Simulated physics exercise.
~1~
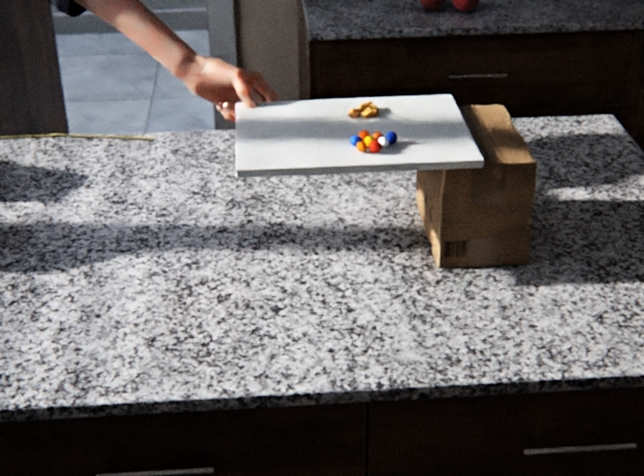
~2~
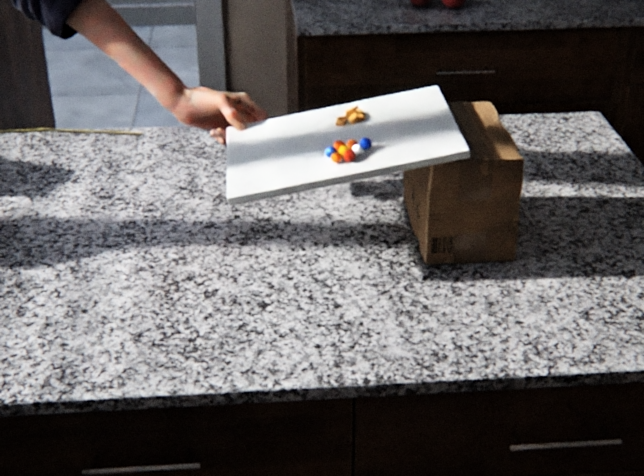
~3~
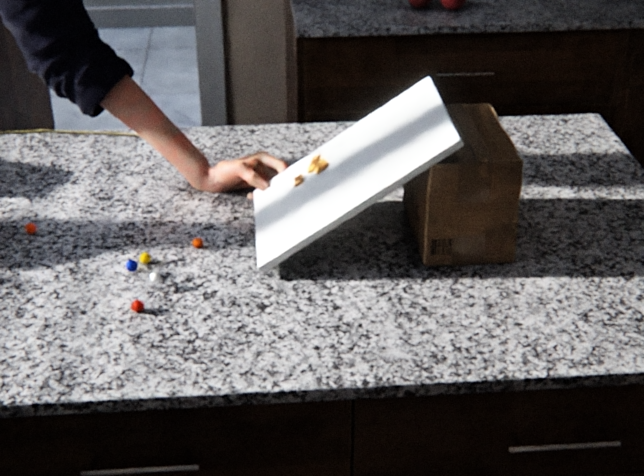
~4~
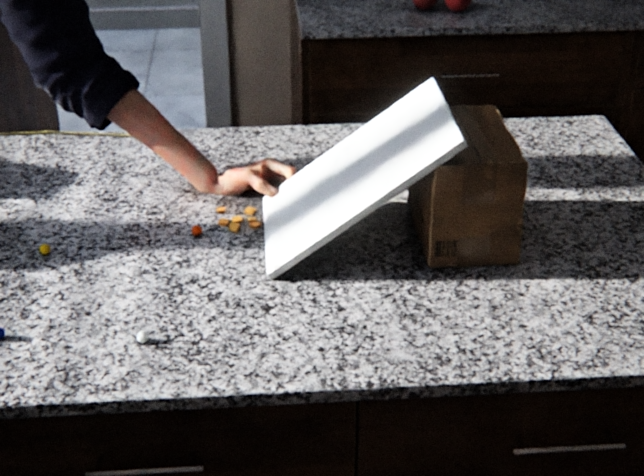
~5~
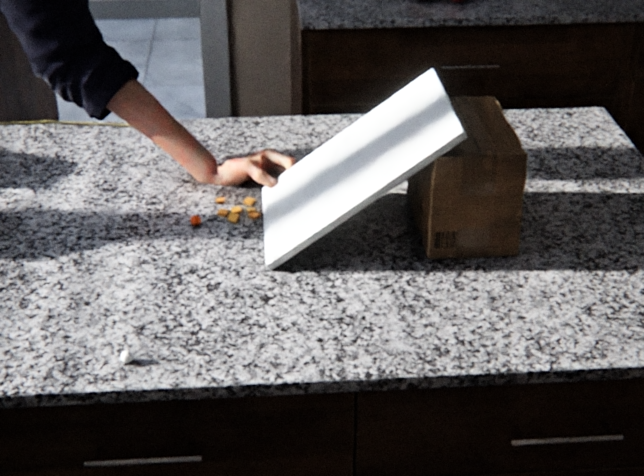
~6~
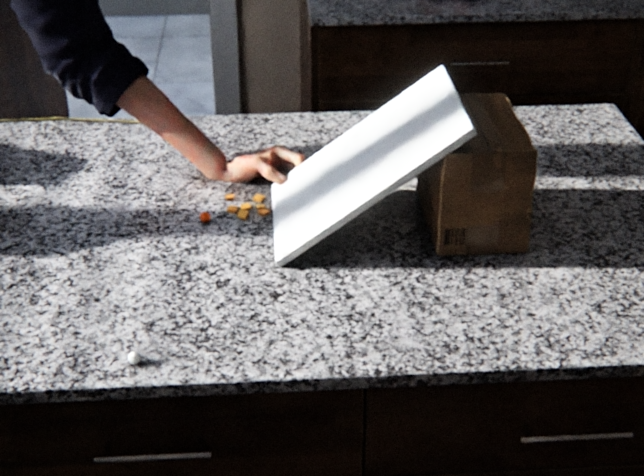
A white board holding small colourful balls and a few orange-brown pieces tilted off a cardboard box as a hand lowered its left end to the counter; the balls rolled far away, mostly out of sight, while the pieces slid to its foot.
